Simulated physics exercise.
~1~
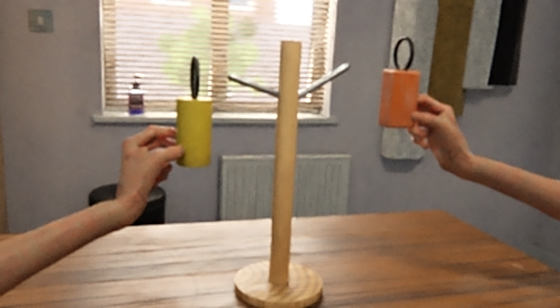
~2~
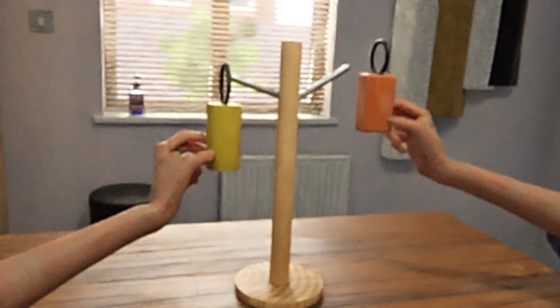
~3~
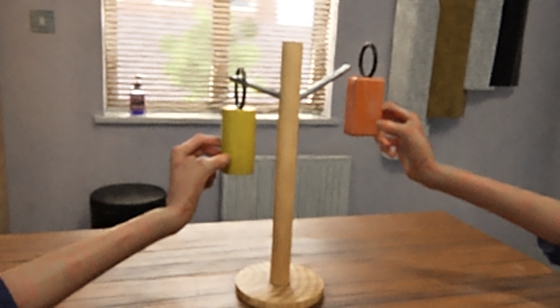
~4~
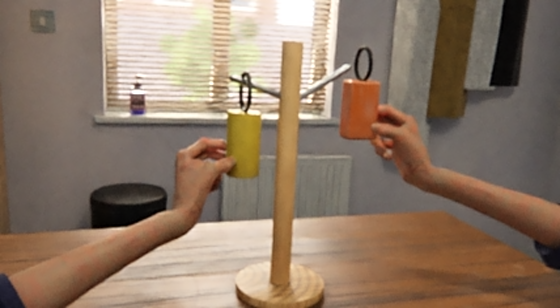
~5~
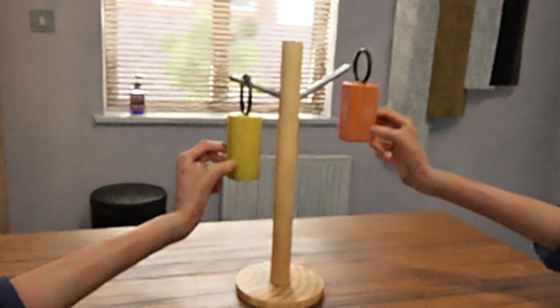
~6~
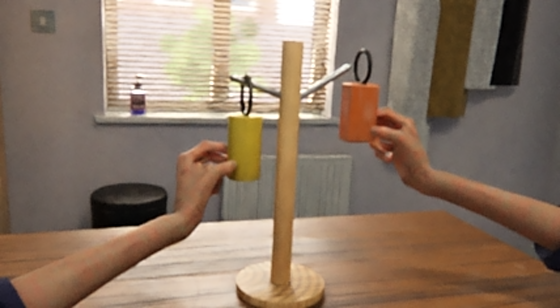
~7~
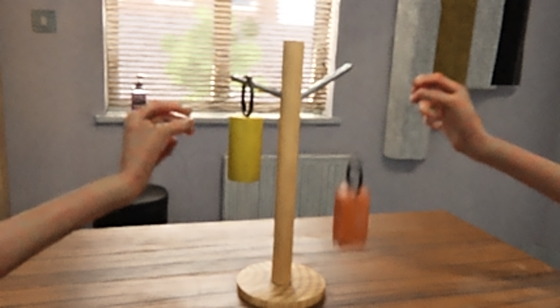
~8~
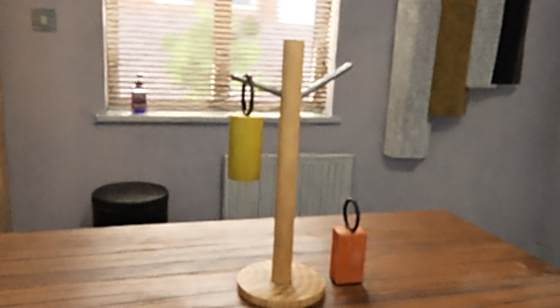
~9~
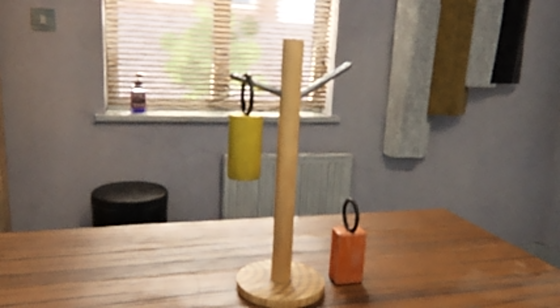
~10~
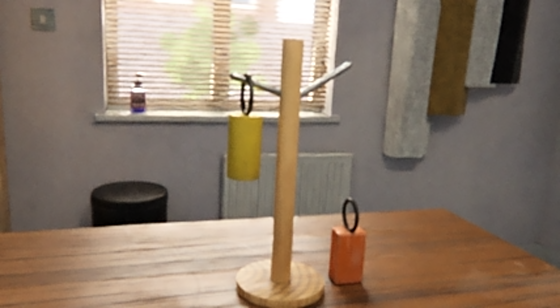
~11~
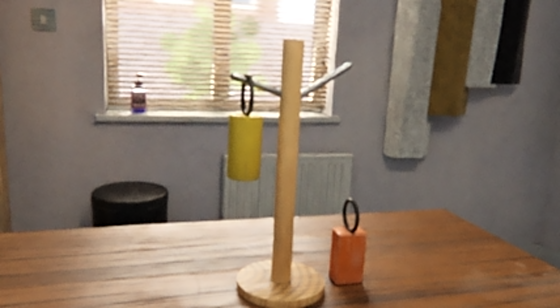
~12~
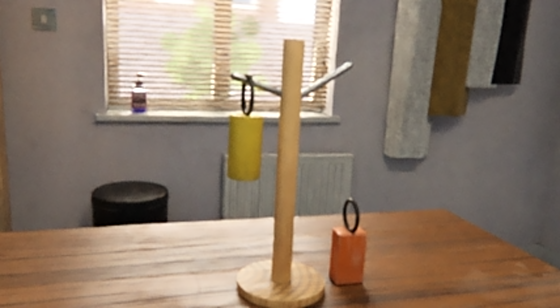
On a wooden table, two hands release ringed objects; yellow hangs while orange drops beside the stand.
